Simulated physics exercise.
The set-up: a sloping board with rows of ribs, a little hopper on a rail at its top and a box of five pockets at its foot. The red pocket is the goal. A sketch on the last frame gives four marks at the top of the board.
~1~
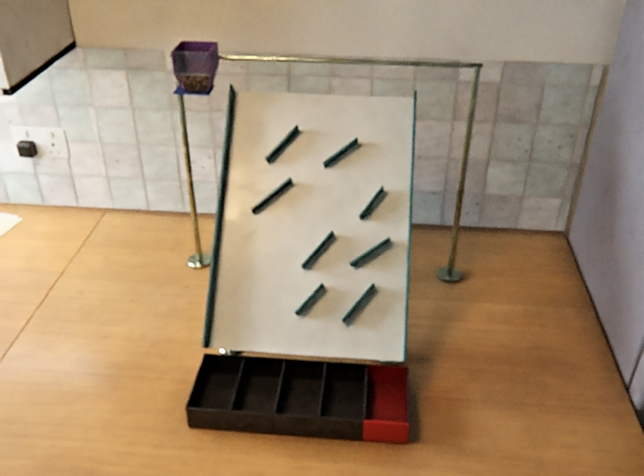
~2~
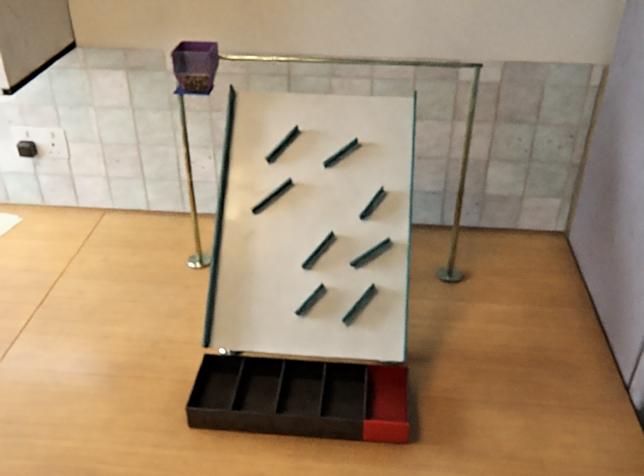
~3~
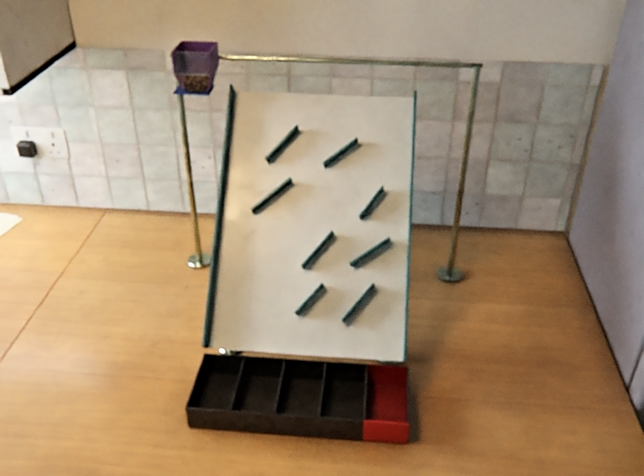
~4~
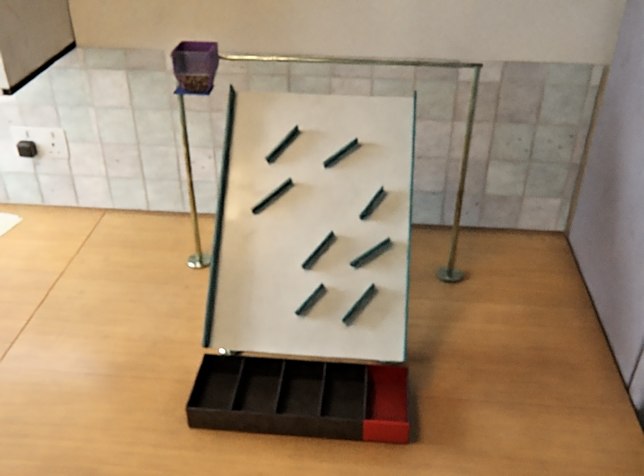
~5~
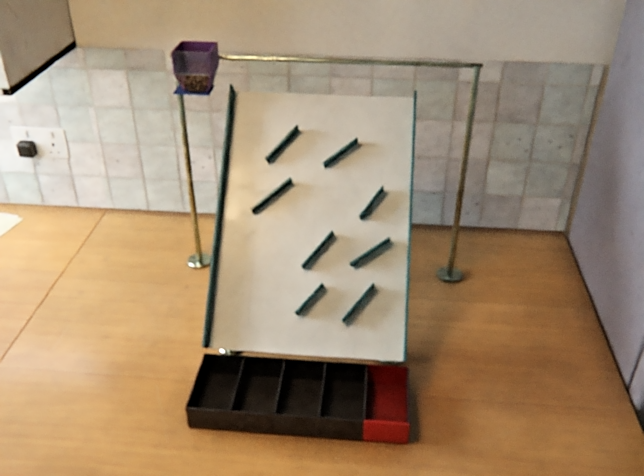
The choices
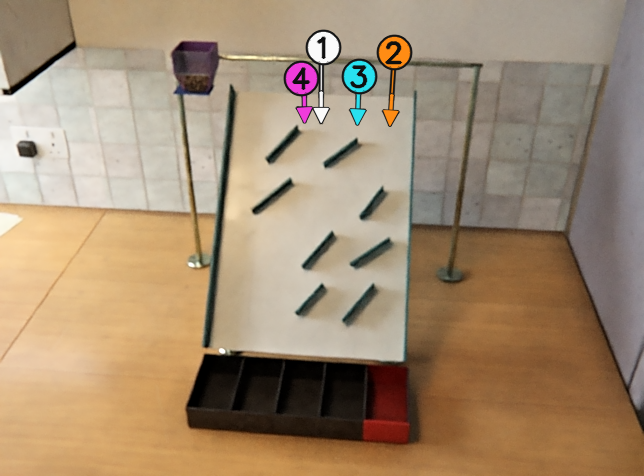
A sloping white board with dark ribs stands still above a box of black and red pockets.
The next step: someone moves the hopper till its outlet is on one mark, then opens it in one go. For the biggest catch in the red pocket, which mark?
Mark 2.
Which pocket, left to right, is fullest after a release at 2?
The fifth.
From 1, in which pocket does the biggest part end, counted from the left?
The second from the left.
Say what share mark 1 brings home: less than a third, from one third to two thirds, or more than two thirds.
Mark 1 gives less than a third.
On the marked copy, mark 1 meets the board at (321, 117); mark 2 meets the board at (390, 120); mark 3 meets the board at (357, 119); mark 4 meets the board at (304, 117).
With 1, none at all in the red pocket, the bulk in other pockets, a small share outside the box.
With 2, close to a third in the red pocket, close to half in other pockets, a small share outside the box.
With 3, a small share in the red pocket, the bulk in other pockets, a small share outside the box.
With 4, none at all in the red pocket, all but a few in other pockets, a small share outside the box.
